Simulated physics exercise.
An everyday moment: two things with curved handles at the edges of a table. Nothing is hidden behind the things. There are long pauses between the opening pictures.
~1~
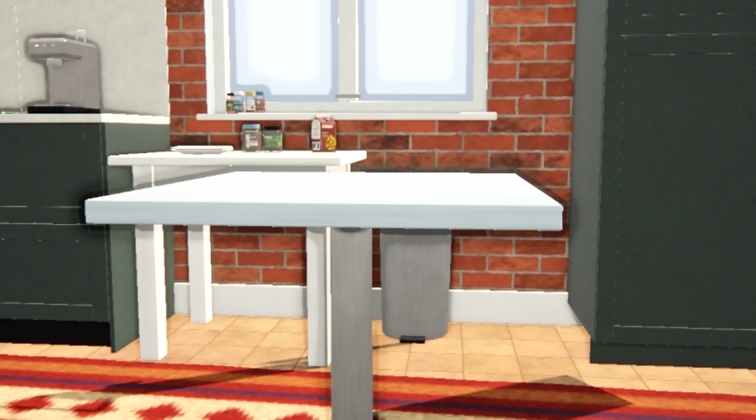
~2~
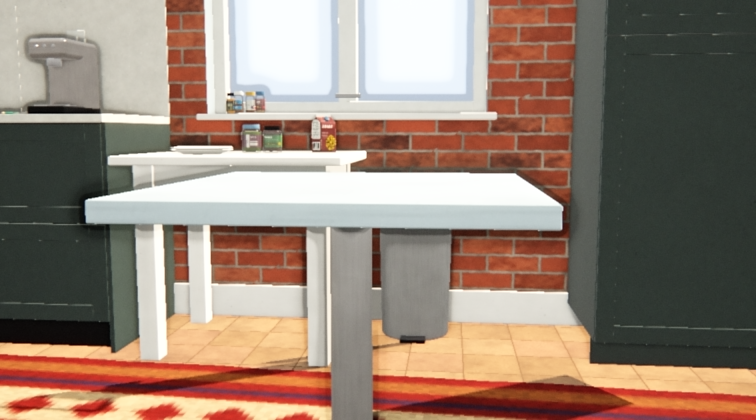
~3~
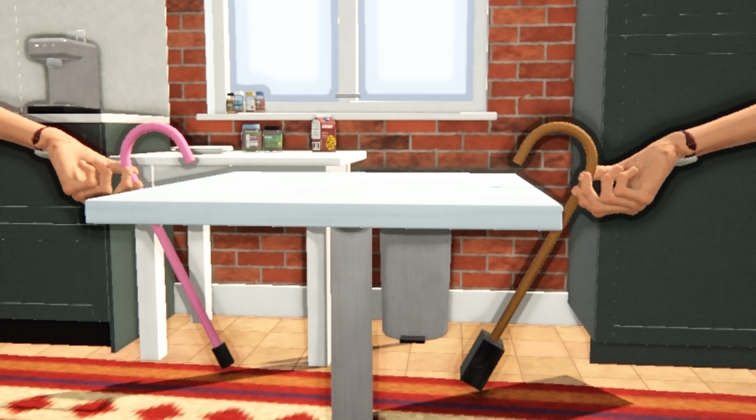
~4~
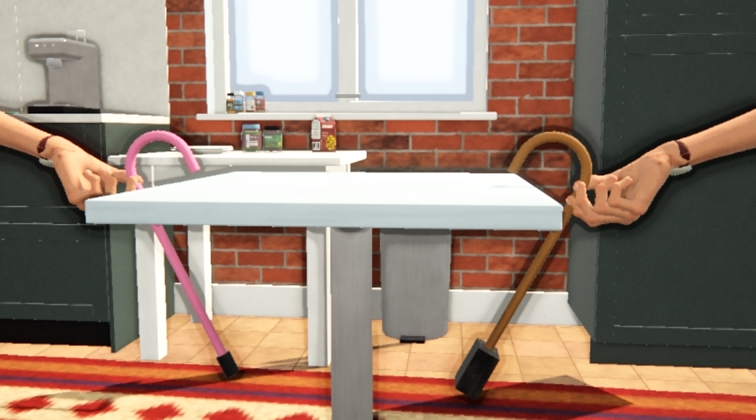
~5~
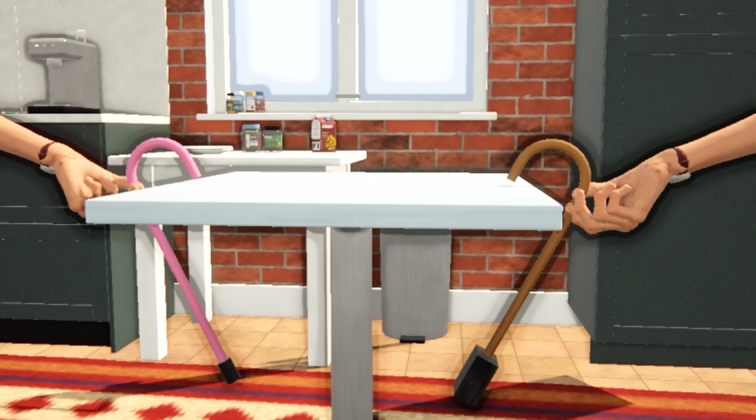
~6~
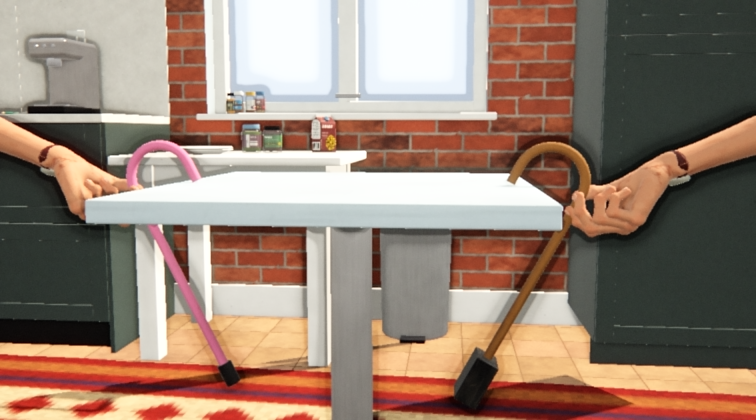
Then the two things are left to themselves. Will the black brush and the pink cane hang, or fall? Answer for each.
Here the black brush remains in place, the pink cane remains in place.
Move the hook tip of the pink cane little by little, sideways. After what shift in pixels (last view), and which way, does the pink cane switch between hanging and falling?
Some 20 pixels, left.
Then, 0.38 s later than the last frame, black brush at rest near (506, 269); pink cane at rest near (201, 259).
When it is over, the black brush stays hooked on the edge, near (505, 269); the pink cane stays hooked on the edge, near (202, 259).
